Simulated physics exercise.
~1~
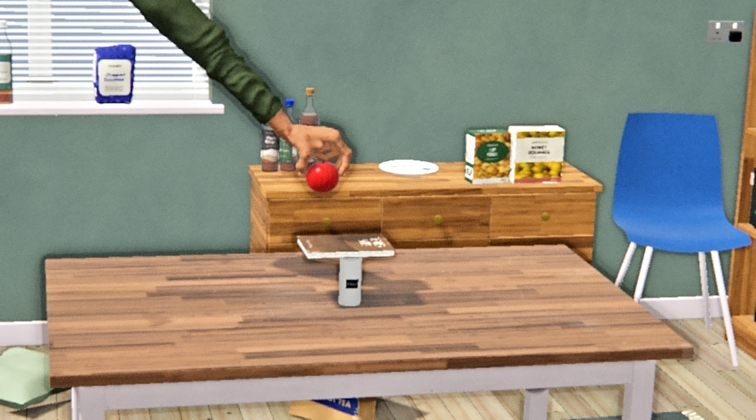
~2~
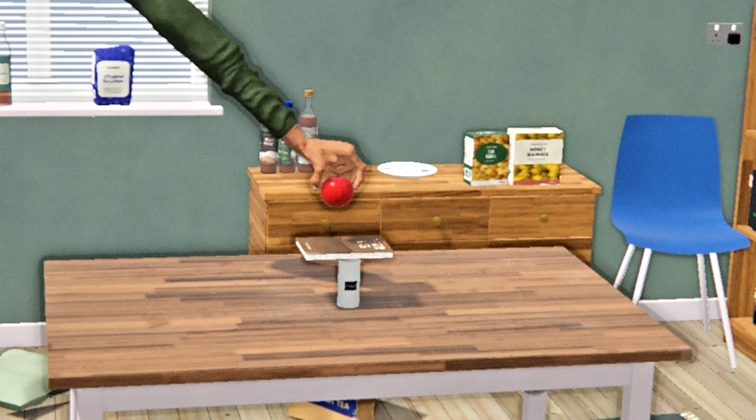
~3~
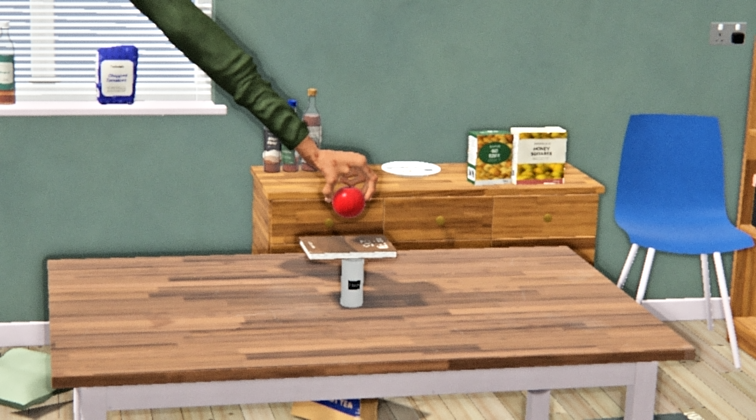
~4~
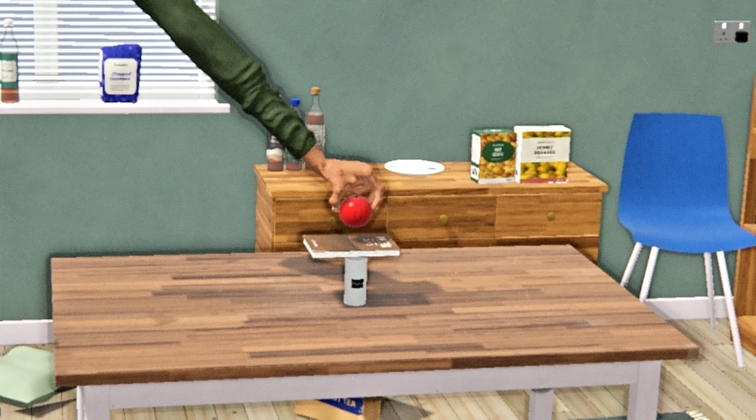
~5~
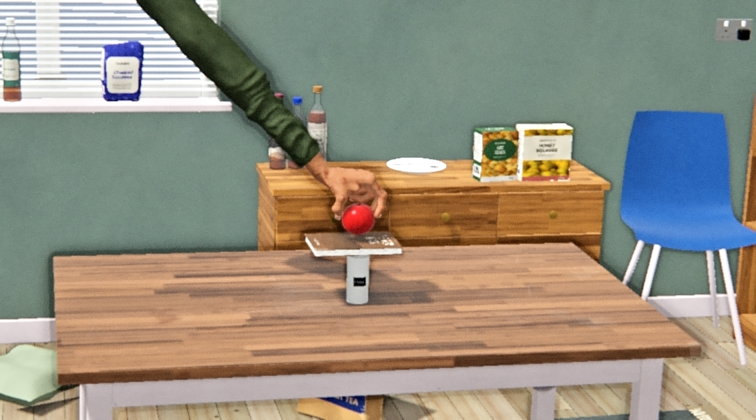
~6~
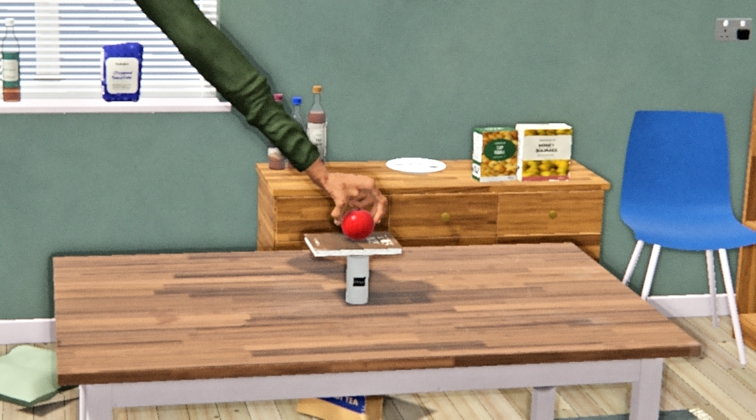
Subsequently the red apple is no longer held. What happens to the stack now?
The stack remains standing.
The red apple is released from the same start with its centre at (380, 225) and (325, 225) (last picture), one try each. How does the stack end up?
In case one it stays upright, while in case two it tumbles.
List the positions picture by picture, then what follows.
The first frame shows on its way; red apple (323, 177); brown book (345, 246).
The second frame shows on its way; red apple (337, 191); brown book (344, 248).
The third frame shows on its way; red apple (349, 202); brown book (348, 247).
The fourth frame shows on its way; red apple (355, 211); brown book (351, 246).
The fifth frame shows on its way; red apple (358, 219); brown book (353, 244).
The sixth frame shows set down, still held; red apple (358, 224); brown book (353, 244).
Then, 0.20 s after the last picture, nothing has stirred.
Then, 0.40 s after the last picture, red apple resting near (358, 224).
At rest, all 3 in place. Seen from the same camera at the end, red apple near (358, 224). The stack holds.
